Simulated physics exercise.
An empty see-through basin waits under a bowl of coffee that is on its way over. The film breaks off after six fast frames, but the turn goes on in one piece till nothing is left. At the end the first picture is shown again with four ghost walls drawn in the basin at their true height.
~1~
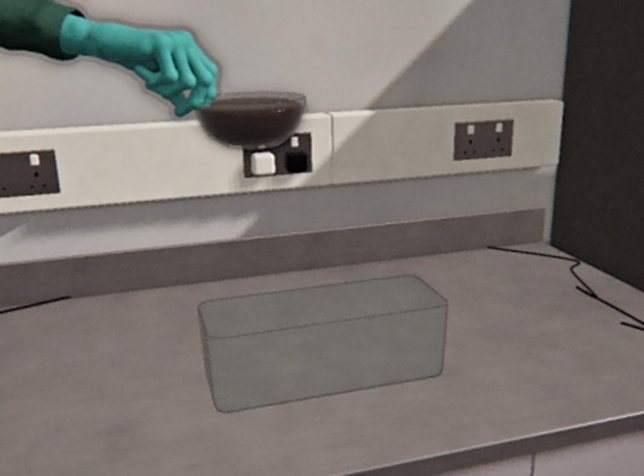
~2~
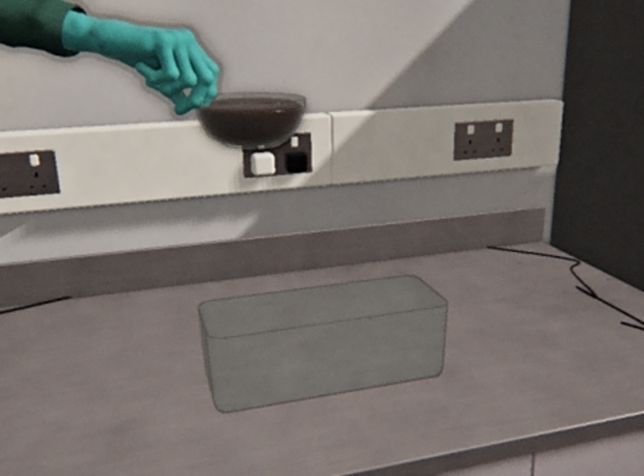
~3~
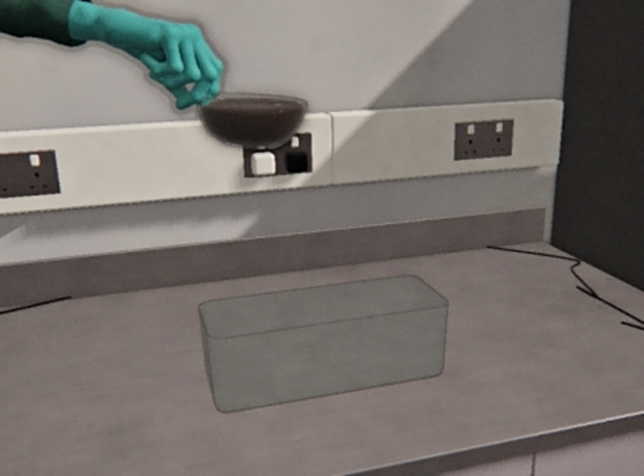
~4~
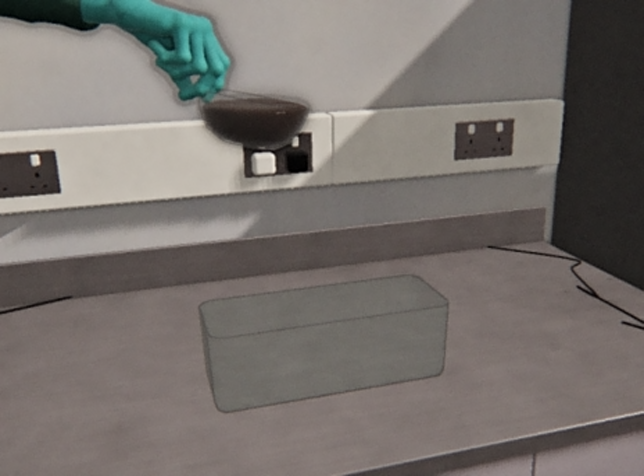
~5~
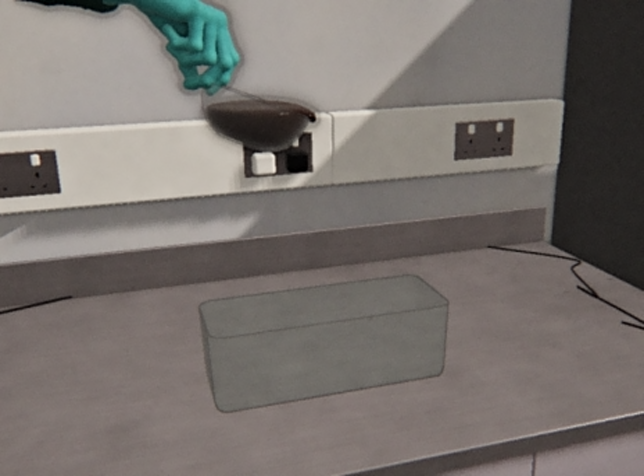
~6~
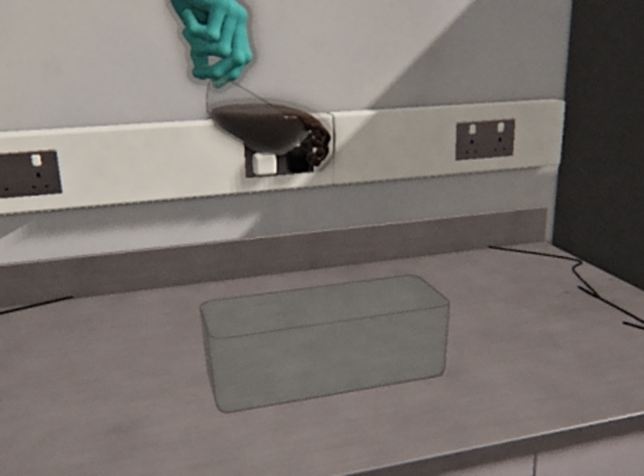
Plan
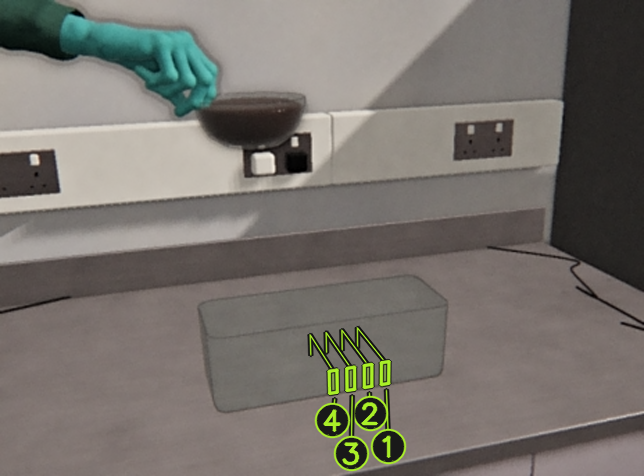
At the start, a teal-gloved hand at the upper left holds a dark bowl level above an empty see-through basin on a counter. The hand shifts right and rises as the bowl tips gradually to the right, and dark coffee then slips over its lower right lip.
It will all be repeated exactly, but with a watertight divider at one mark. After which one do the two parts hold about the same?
The best slot is 1.
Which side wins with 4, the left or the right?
The right one.
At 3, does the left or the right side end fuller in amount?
The right side.
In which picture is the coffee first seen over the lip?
Picture 5.
On the marked copy, 1 at (386, 389); 2 at (369, 392); 3 at (352, 395); 4 at (334, 399).
Choosing 1, about 52 % ends left of the wall and 45 % right of it; 3 % is lost outside.
Choosing 2, about 31 % ends left of the wall and 67 % right of it.
Choosing 3, about 19 % ends left of the wall and 78 % right of it; 3 % is lost outside.
Choosing 4, about 10 % ends left of the wall and 87 % right of it; 3 % is lost outside.
